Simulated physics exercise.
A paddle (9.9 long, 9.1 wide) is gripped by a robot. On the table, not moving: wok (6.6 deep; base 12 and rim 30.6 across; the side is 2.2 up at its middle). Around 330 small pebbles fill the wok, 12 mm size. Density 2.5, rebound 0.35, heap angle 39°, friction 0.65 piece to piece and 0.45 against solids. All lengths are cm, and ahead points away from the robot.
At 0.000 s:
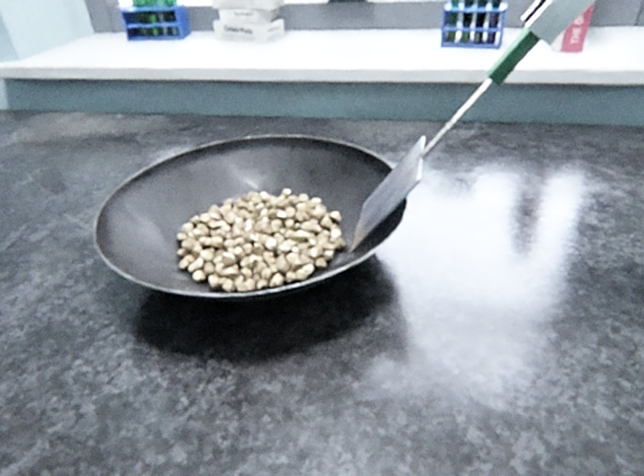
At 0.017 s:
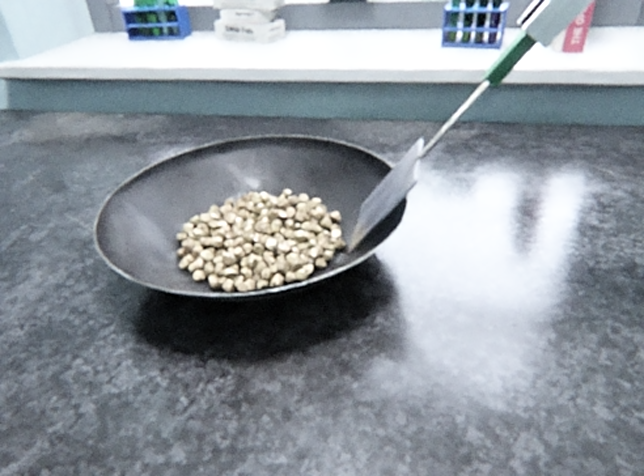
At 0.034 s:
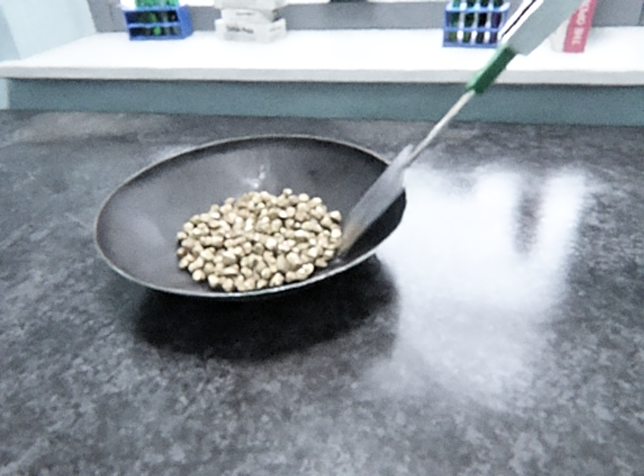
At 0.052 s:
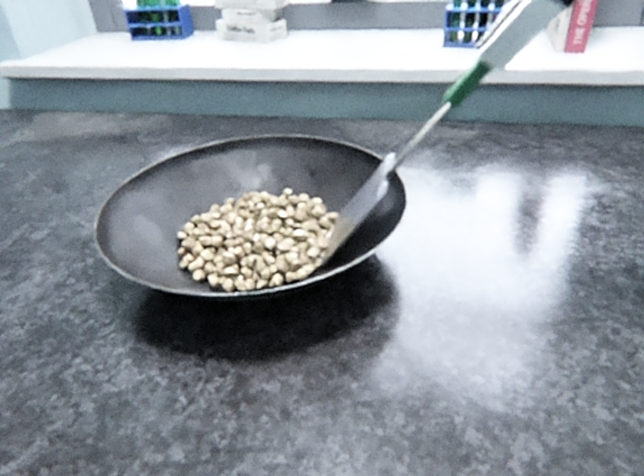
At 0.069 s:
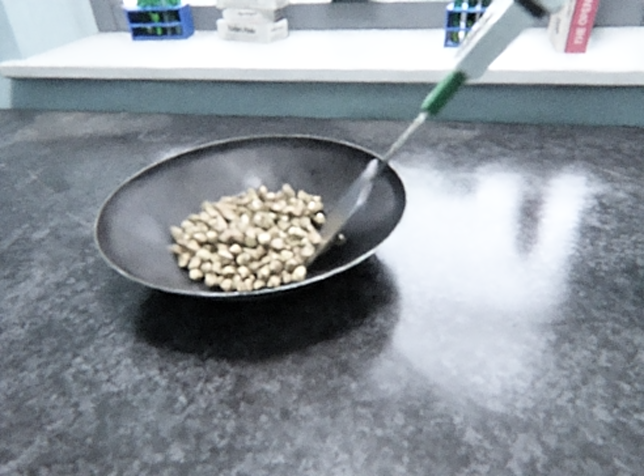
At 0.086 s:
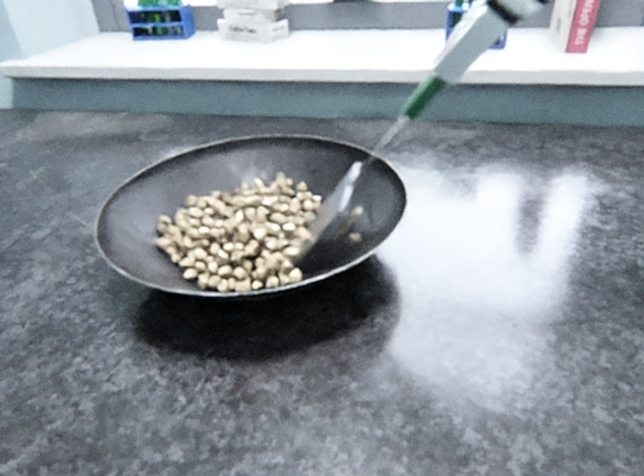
To begin with, a metal spatula with a green-banded handle rests against the right inside of a dark wok holding a pile of small pale pebbles. The spatula then slides down and leftward into the pile, pushing the pebbles slightly left and spreading them while the wok stays still.
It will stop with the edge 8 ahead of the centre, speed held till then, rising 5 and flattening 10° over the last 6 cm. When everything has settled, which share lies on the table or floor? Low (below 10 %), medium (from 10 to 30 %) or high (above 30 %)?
A medium share, from 10 to 30 %, ends on the table or floor.
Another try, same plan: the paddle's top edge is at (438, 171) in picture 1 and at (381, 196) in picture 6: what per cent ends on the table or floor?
Some 10 per cent.
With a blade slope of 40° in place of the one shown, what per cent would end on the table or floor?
Then about 15 per cent.
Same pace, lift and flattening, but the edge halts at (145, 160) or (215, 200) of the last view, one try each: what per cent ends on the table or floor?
About 50 and 5 per cent.
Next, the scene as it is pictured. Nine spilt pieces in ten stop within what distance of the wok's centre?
Roughly 45 cm.
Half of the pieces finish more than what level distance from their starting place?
About 6 cm.
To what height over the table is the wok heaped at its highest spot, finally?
Some 6.5 cm.
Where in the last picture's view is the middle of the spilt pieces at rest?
At about (20, 226).
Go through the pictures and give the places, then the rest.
The first frame shows the paddle top edge at (422, 157), sloping 54°; upper third of the load around (259, 231), from x 180 to 340, top at y 195; 328 in the wok.
The second frame shows the paddle top edge at (419, 158), sloping 54°; upper third of the load around (259, 230), from x 180 to 340, top at y 195.
The third frame shows the paddle top edge at (406, 166), sloping 54°; upper third of the load around (259, 230), from x 180 to 340, top at y 195.
The fourth frame shows the paddle top edge at (387, 175), sloping 54°; upper third of the load around (259, 231), from x 180 to 340, top at y 195.
The fifth frame shows the paddle top edge at (369, 181), sloping 54°; upper third of the load around (259, 227), from x 175 to 340, top at y 190.
The sixth frame shows the paddle top edge at (351, 183), sloping 54°; upper third of the load around (250, 222), from x 160 to 355, top at y 180; 328 in the wok.
After 0.13 s, sloping 54°, highest piece 9 above the table; 327 in the wok, 1 on the blade or in flight.
After 0.17 s, sloping 51°, highest piece 13 above the table; 326 in the wok, 2 on the blade or in flight.
After 0.39 s, sloping 44°, highest piece 18 above the table; 268 in the wok, 15 on the table or floor, 45 on the blade or in flight.
After 1.44 s, sloping 44°, highest piece 6 above the table; 268 in the wok, 60 on the table or floor.
In the end, 268 in the wok, 60 on the table or floor. That is 18 % on the table or floor.
